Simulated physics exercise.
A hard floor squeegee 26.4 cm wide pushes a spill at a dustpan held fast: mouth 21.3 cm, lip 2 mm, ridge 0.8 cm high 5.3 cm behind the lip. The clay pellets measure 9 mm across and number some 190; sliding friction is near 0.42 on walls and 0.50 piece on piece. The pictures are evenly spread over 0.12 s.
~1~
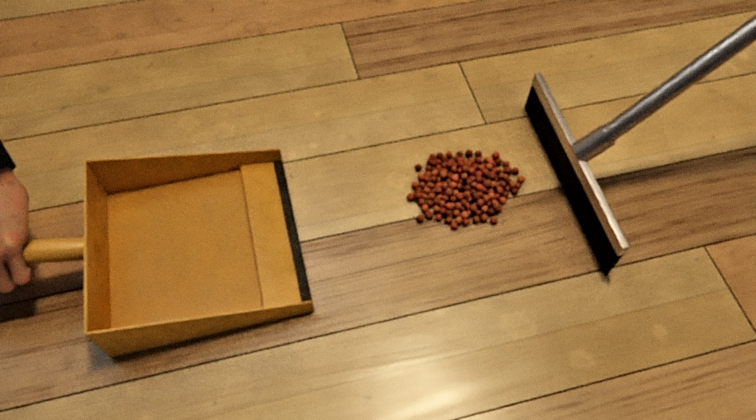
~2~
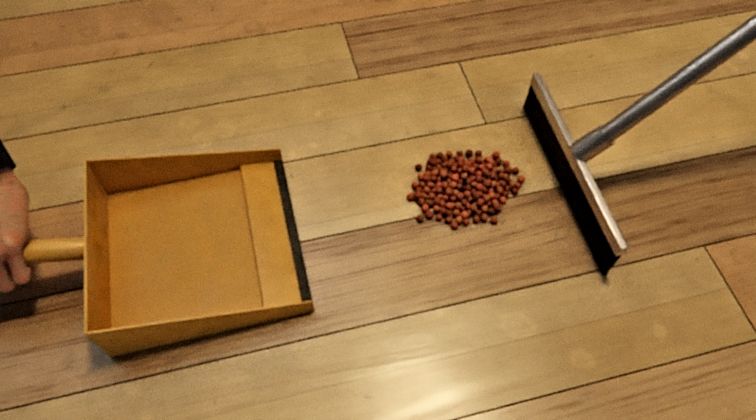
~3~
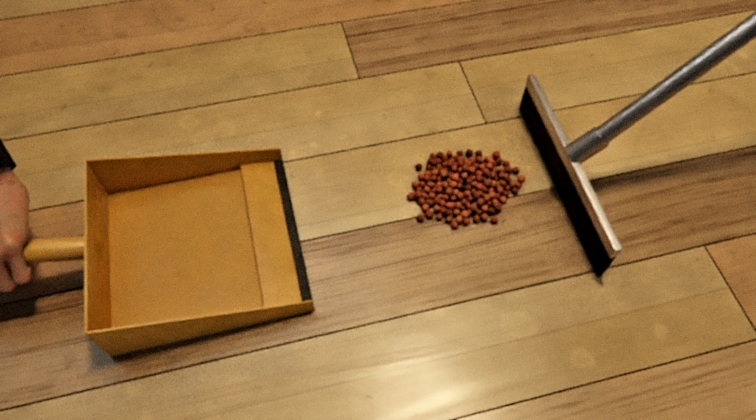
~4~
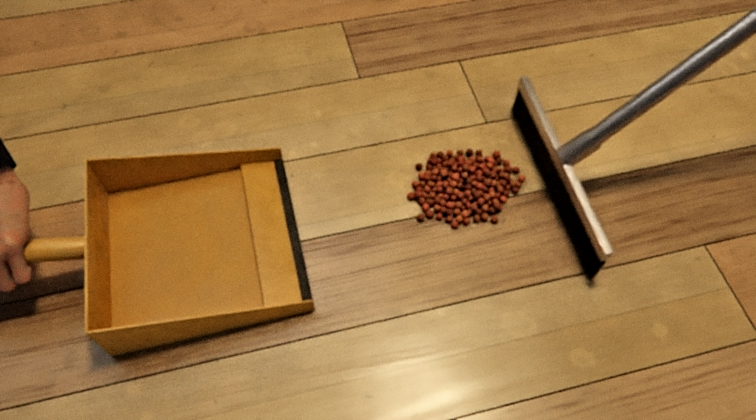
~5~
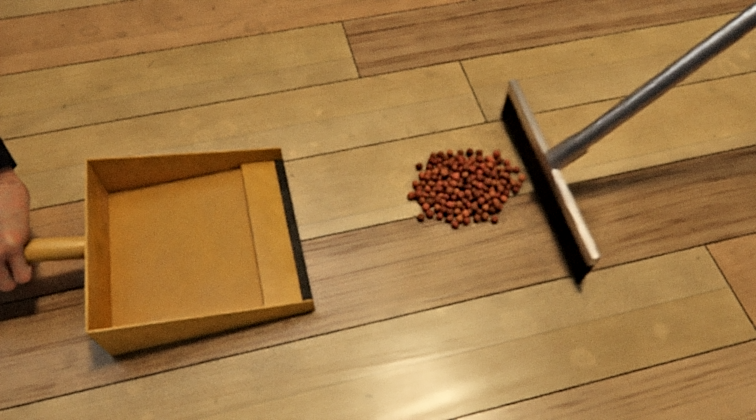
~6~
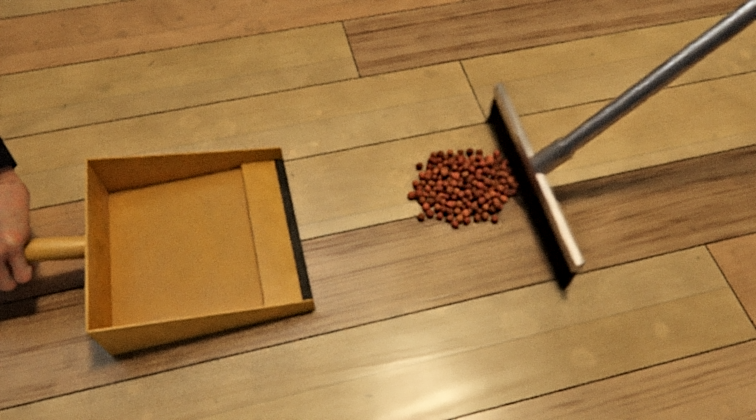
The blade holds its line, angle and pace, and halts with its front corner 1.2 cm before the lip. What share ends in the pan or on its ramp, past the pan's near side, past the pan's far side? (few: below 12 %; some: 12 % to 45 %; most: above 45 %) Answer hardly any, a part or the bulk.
Pan the bulk, near side hardly any, far side hardly any.
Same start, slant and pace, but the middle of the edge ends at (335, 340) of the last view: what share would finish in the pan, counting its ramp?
About 40 per cent.
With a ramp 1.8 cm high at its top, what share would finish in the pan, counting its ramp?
Then about 60 per cent.
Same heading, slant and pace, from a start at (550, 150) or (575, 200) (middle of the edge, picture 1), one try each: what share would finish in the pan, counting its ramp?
About 70 and 60 per cent.
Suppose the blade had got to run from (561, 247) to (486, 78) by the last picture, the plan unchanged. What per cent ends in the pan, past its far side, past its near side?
Pan 65, far 20, near 5.
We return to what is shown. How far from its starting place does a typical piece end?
Roughly 26 cm.
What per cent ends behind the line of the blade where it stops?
About 0 per cent.
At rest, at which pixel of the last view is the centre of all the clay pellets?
At about (271, 243).
Then, 0.16 s after the last picture, middle of the blade 15 cm from the lip; 0 % over the lip, far side 0 %, near side 0 %.
Then, 0.26 s after the last picture, middle of the blade 5 cm from the lip; 0 % over the lip, far side 5 %, near side 5 %.
Then, 0.51 s after the last picture, middle of the blade 1 cm from the lip; 70 % over the lip, far side 10 %, near side 5 %.
In the end, pan 70 %, near side 5 %, far side 10 %, in front of the lip or behind the blade 15 %.
